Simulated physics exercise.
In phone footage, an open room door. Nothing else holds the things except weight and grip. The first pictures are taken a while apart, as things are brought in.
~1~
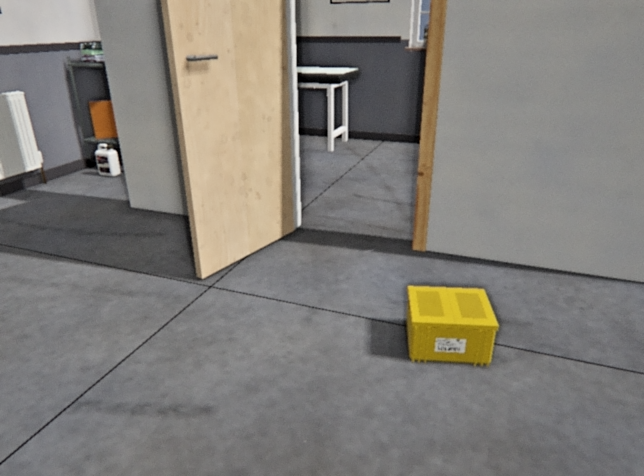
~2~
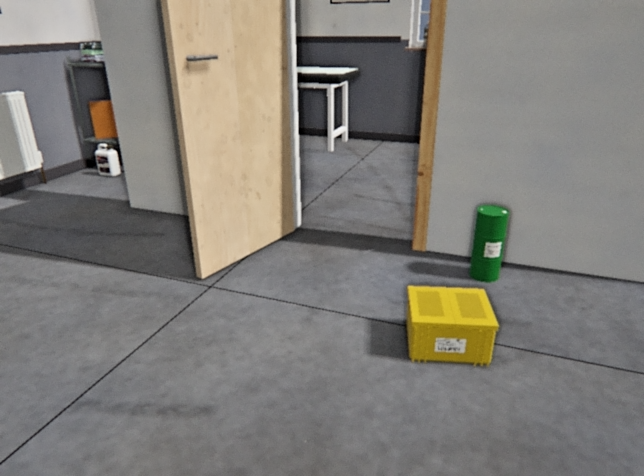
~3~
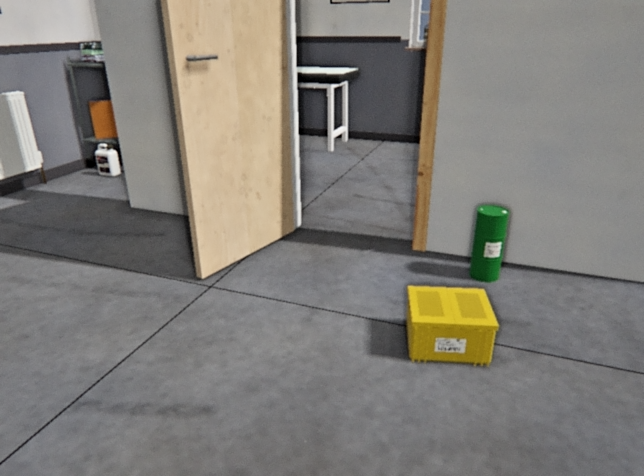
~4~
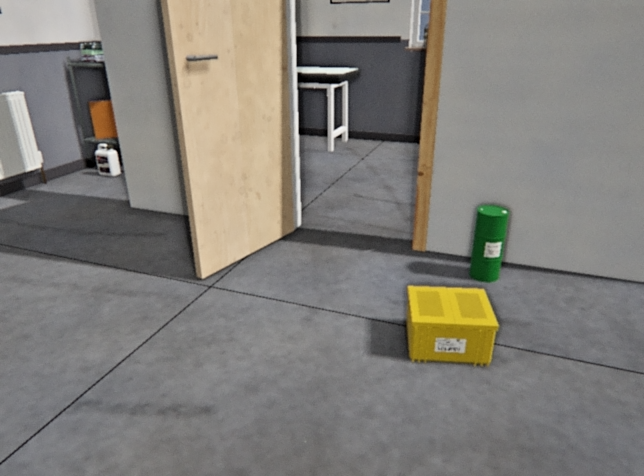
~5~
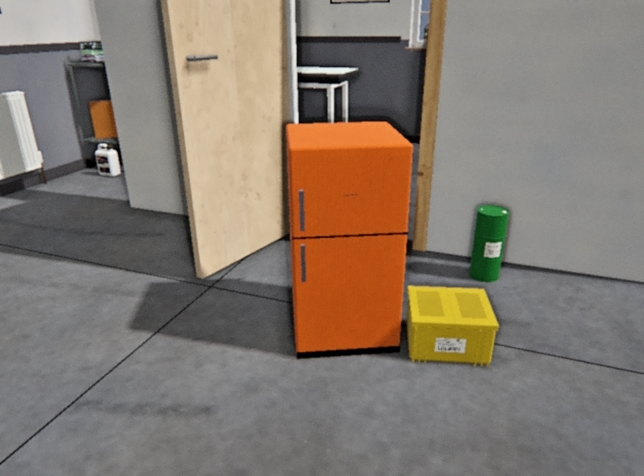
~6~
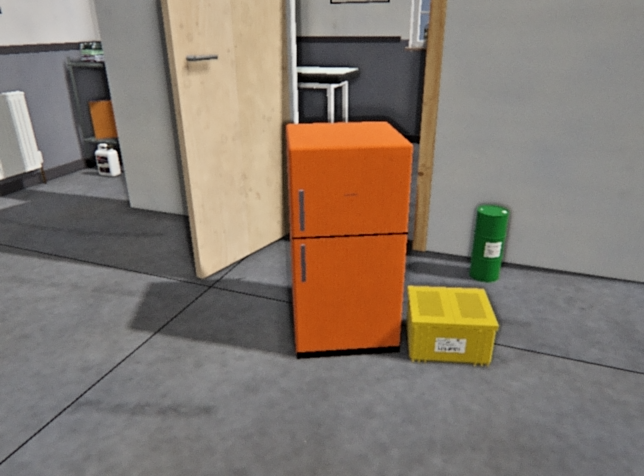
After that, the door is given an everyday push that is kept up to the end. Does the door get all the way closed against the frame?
Yes - I expect it will finish flush.
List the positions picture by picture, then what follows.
The first frame shows door wide open and still.
The second frame shows door wide open and still; green canister (488, 244); yellow tote (448, 324).
The third frame shows door wide open and still; green canister (488, 244); yellow tote (448, 324).
The fourth frame shows door wide open and still; green canister (488, 244); yellow tote (448, 324).
The fifth frame shows door wide open and still; green canister (488, 244); yellow tote (448, 324).
The sixth frame shows door wide open and still; orange appliance (343, 238); green canister (488, 244).
Then, 0.80 s after the last picture, open by 82°.
Then, 1.40 s after the last picture, open by 50°.
Then, 2.00 s after the last picture, open by 15°.
At rest, open by 0°; all 3 in place. Seen from the same camera at the end, orange appliance near (343, 238).
